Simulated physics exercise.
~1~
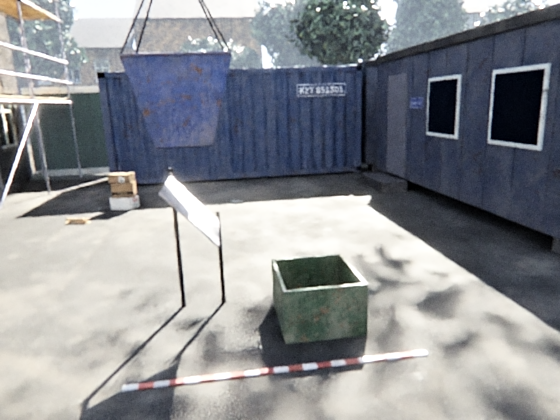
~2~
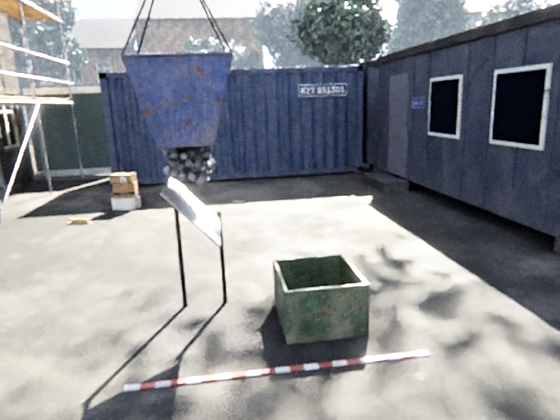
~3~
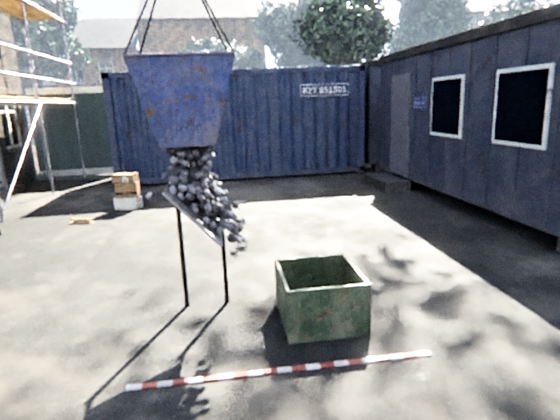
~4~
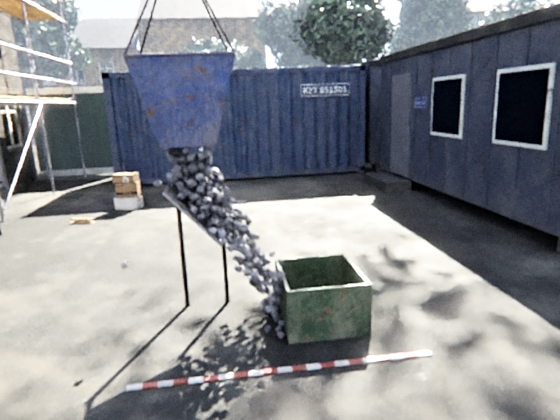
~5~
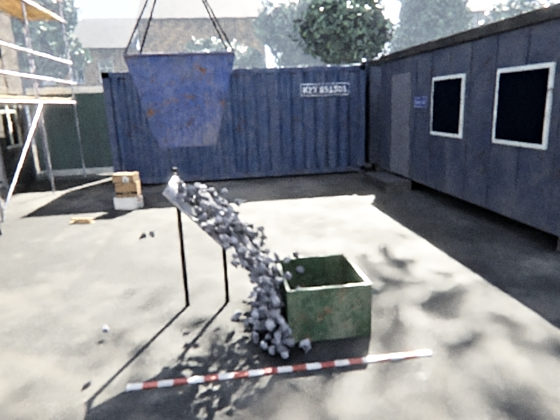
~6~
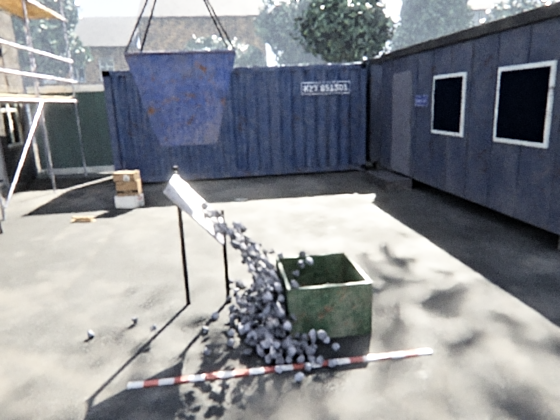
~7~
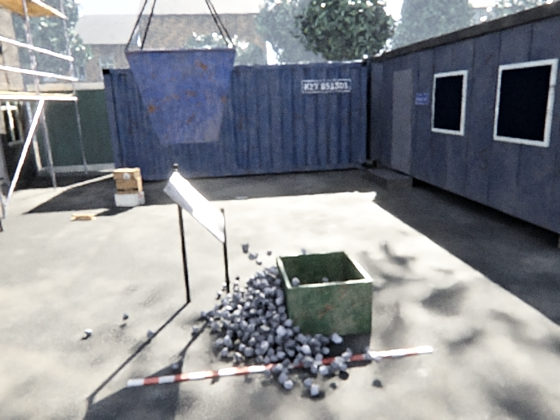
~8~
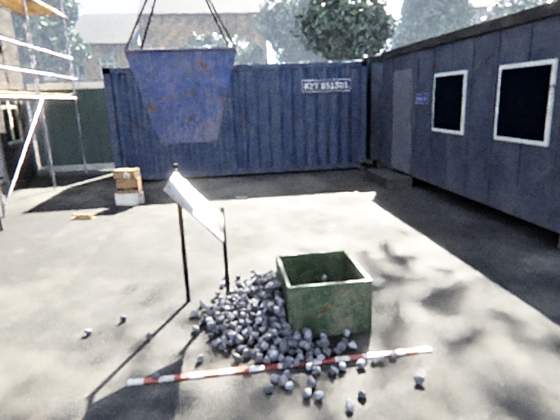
In a paved yard beside blue containers and a cabin, a rusty blue skip hangs still above a sloping steel plate on thin legs, with a green bin to the right and a striped staff on the ground. Grey stones begin to drop from the bottom of the skip onto the plate. They slide down to the right and pour off its lower edge, falling mostly short of the bin. The skip empties, and the last stones tumble onto a growing heap that spreads over the staff. Finally, most lie left of the bin, some lie in front and to the right, and very few have gone in.
